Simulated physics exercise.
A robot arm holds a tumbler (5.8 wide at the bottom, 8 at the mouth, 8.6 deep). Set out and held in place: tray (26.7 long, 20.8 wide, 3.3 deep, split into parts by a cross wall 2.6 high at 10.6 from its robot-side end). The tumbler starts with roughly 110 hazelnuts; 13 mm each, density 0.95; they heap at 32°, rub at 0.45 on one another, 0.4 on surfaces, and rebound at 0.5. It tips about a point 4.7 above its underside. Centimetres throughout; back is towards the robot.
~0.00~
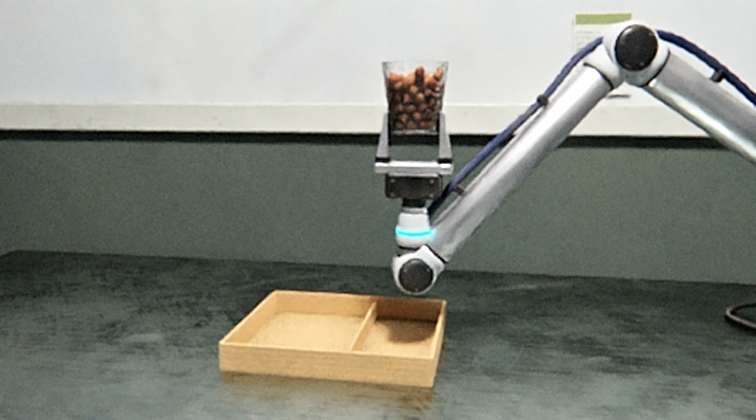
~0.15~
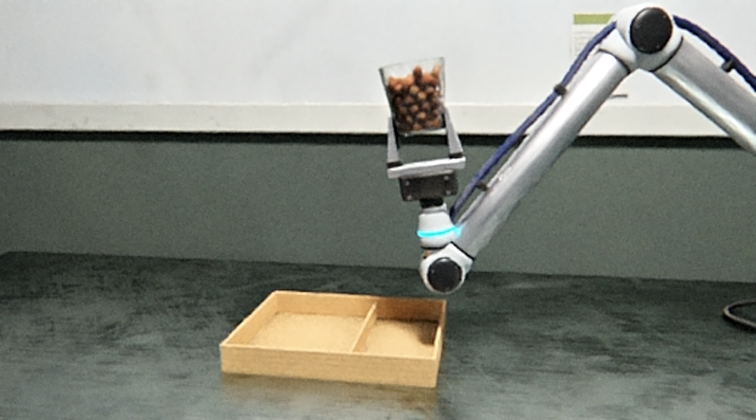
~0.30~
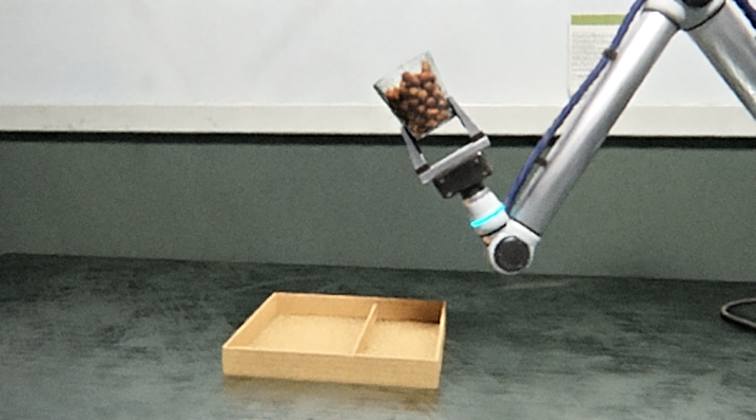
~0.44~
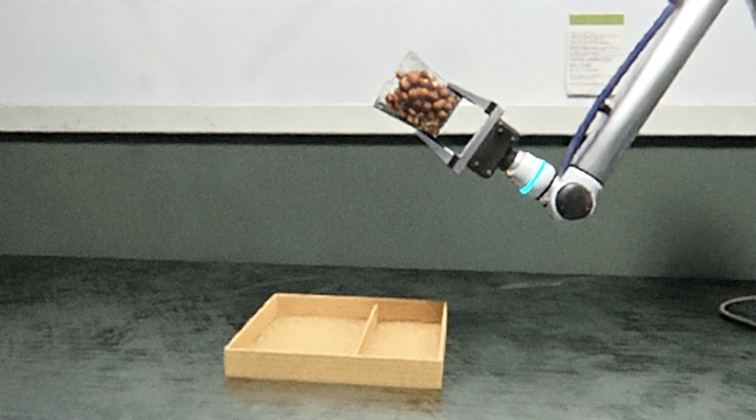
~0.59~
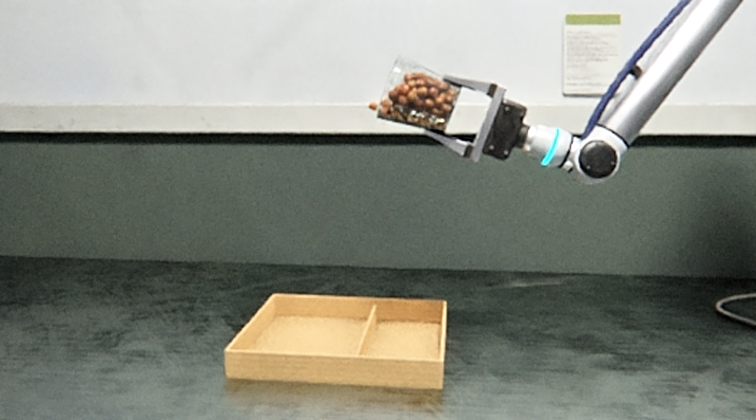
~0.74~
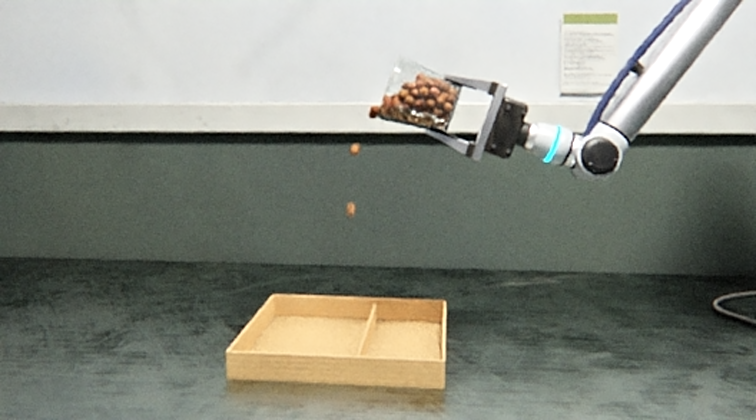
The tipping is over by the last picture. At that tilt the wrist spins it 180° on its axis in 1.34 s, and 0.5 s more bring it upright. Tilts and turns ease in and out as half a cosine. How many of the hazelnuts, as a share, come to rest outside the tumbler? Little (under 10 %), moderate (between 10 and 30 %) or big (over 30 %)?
Answer: Moderate; between 10 and 30 % of the hazelnuts finish outside the tumbler.
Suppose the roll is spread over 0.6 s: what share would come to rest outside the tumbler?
In that case some 10 per cent.
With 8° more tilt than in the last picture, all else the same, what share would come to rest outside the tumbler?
Then about 35 per cent.
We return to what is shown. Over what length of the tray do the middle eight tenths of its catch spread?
Some 10 cm.
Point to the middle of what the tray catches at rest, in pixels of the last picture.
Near (308, 345).
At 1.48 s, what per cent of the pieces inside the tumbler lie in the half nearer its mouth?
Some 45 per cent.
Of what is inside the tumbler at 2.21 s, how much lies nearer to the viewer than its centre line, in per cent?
Some 60 per cent.
By 1.48 s, tipped 71°, highest piece 37 above the table; 101 in the tumbler, 6 in the far-side part, 1 in flight or on a rim.
By 2.21 s, tipped 59°, highest piece 37 above the table; 88 in the tumbler, 18 in the far-side part, 1 on the table or floor, 1 in flight or on a rim.
By 2.78 s, upright, highest piece 38 above the table; 88 in the tumbler, 18 in the far-side part, 2 on the table or floor.
By 3.48 s, upright, highest piece 38 above the table; 88 in the tumbler, 18 in the far-side part, 2 on the table or floor.
Final count, 88 in the tumbler, 18 in the far-side part, 2 on the table or floor. That is 19 % outside the tumbler.
